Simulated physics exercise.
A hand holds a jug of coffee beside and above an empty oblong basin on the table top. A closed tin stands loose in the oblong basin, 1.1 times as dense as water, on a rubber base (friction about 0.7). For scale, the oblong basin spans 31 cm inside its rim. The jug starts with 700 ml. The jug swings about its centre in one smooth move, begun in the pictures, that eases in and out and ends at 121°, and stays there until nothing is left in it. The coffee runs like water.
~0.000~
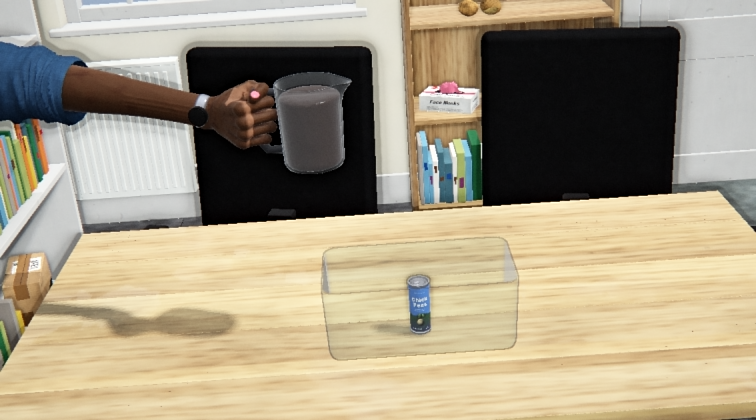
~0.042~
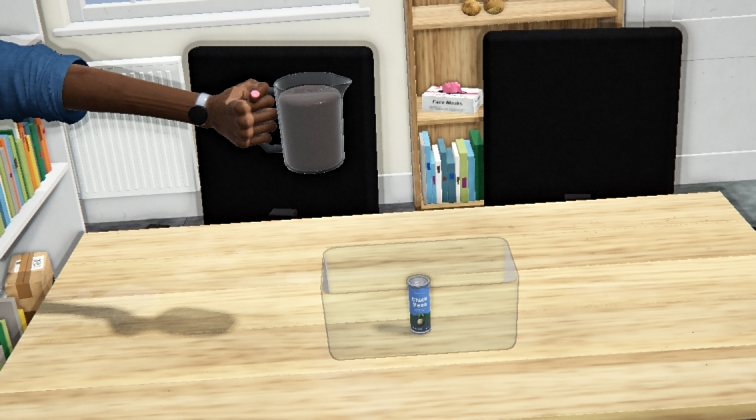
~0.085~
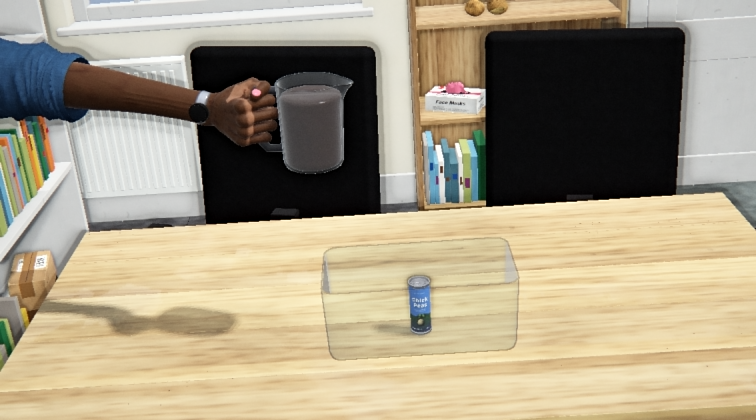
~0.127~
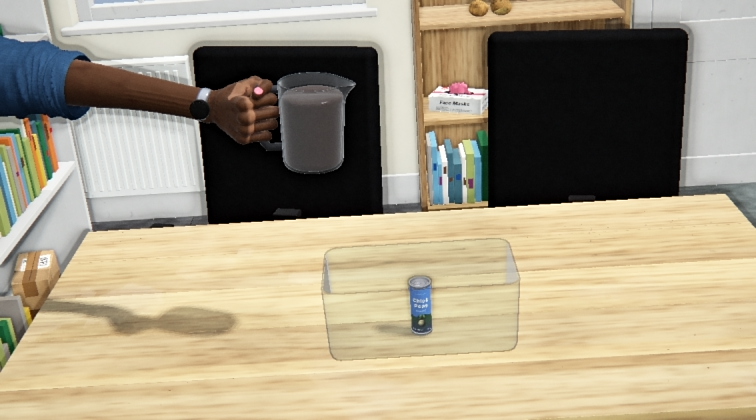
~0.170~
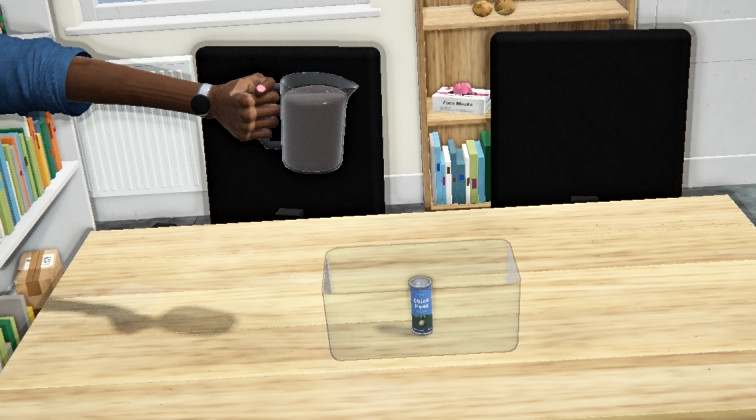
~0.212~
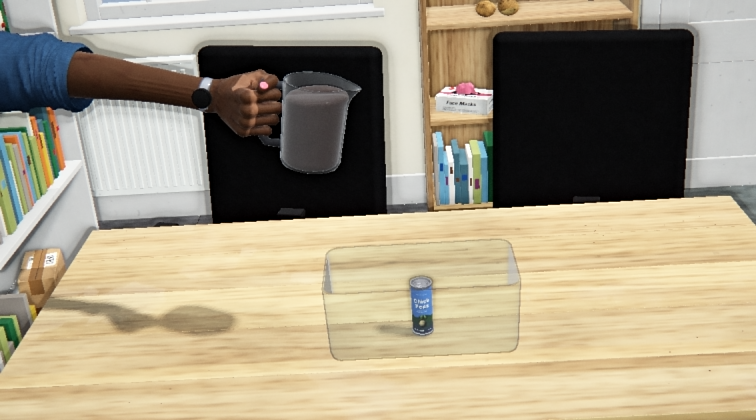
In a bright room with black chairs, a radiator and bookshelves, a pale wooden table is seen from the front and slightly above. A dark-skinned hand in a blue sleeve and wristwatch holds a clear jug of greyish-brown liquid at upper left, above a transparent oblong basin containing a small blue tin. The hand gradually tilts the jug slightly rightward, while the view drifts very slightly.
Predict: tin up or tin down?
It stays up.
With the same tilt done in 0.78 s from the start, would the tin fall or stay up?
Then it remains upright.
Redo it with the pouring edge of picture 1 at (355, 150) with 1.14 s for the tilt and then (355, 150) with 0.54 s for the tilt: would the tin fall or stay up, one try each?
First it falls; then it falls.
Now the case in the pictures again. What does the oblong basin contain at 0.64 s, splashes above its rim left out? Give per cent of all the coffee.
Near 1 in a hundred.
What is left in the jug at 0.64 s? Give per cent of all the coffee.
Some 80 per cent.
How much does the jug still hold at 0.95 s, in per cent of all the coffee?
Some 18 per cent.
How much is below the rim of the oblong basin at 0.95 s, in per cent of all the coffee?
Near 46 in a hundred.
By 0.64 s the tilt is 72° and 80 per cent is still to pour; the tin stands where it began.
By 0.95 s the tilt is 113° and 18 per cent is still to pour; the tin stands where it began.
By 1.28 s the tilt is 121° and 0 per cent is still to pour; the tin stands where it began.
By 1.64 s the tilt is 121° and 0 per cent is still to pour; the tin stands where it began.
At rest the tin stands where it began.
